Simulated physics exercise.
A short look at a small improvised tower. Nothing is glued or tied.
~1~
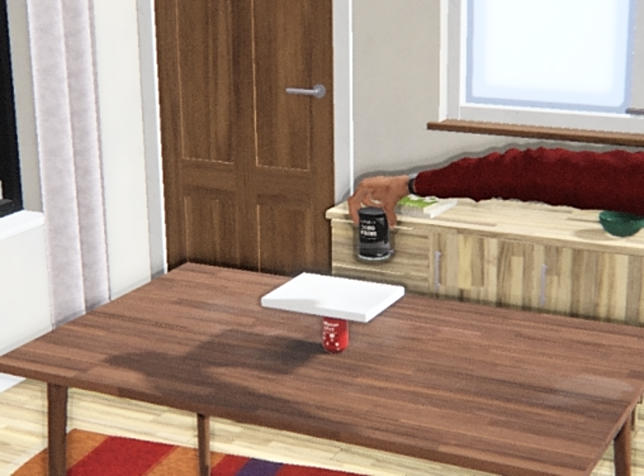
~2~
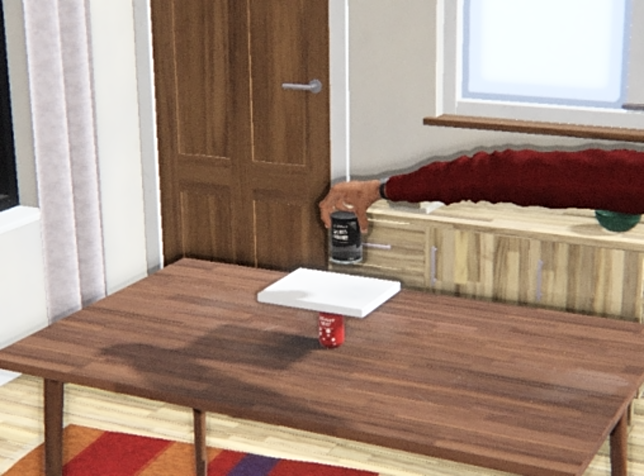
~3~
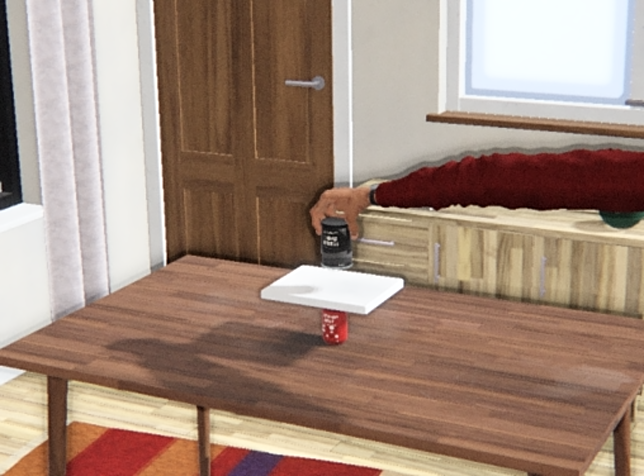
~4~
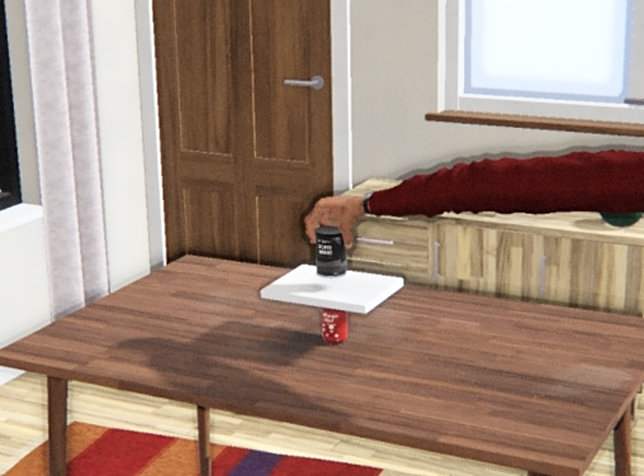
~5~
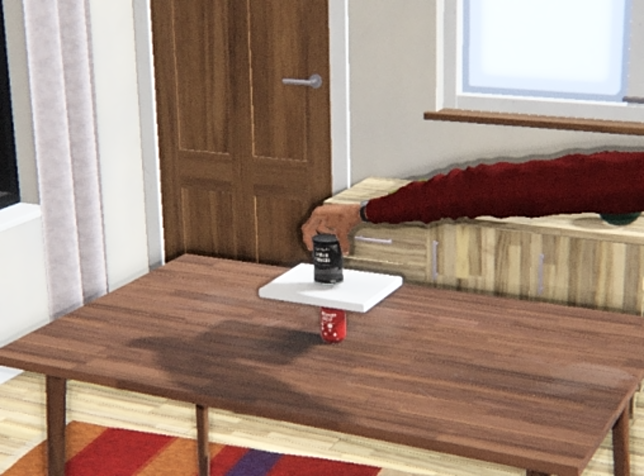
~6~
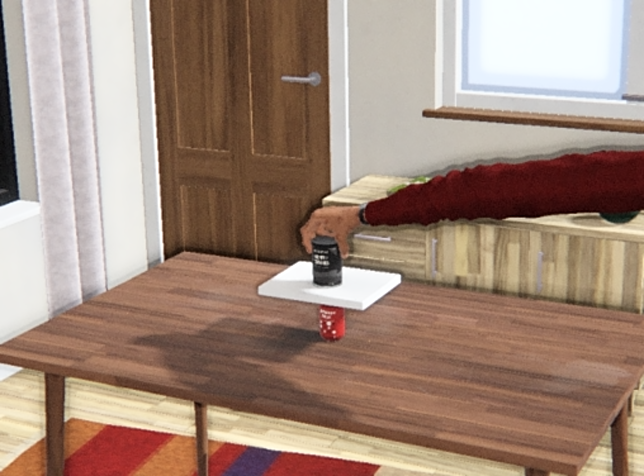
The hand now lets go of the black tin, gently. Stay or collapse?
The stack holds.
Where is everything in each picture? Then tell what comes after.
The first picture shows coming down; black tin (374, 233); white lid (333, 296).
The second picture shows coming down; black tin (346, 237); white lid (329, 292).
The third picture shows coming down; black tin (337, 243); white lid (333, 289).
The fourth picture shows coming down; black tin (331, 252); white lid (333, 288).
The fifth picture shows coming down; black tin (328, 259); white lid (331, 287).
The sixth picture shows set down, still held; black tin (327, 262); white lid (330, 284).
Then, 0.30 s later than the last frame, all is still.
Then, 0.70 s later than the last frame, black tin resting near (327, 262).
When it is over, all 3 as before. End places, in pixels of the last picture, black tin near (327, 262). The stack stays up.
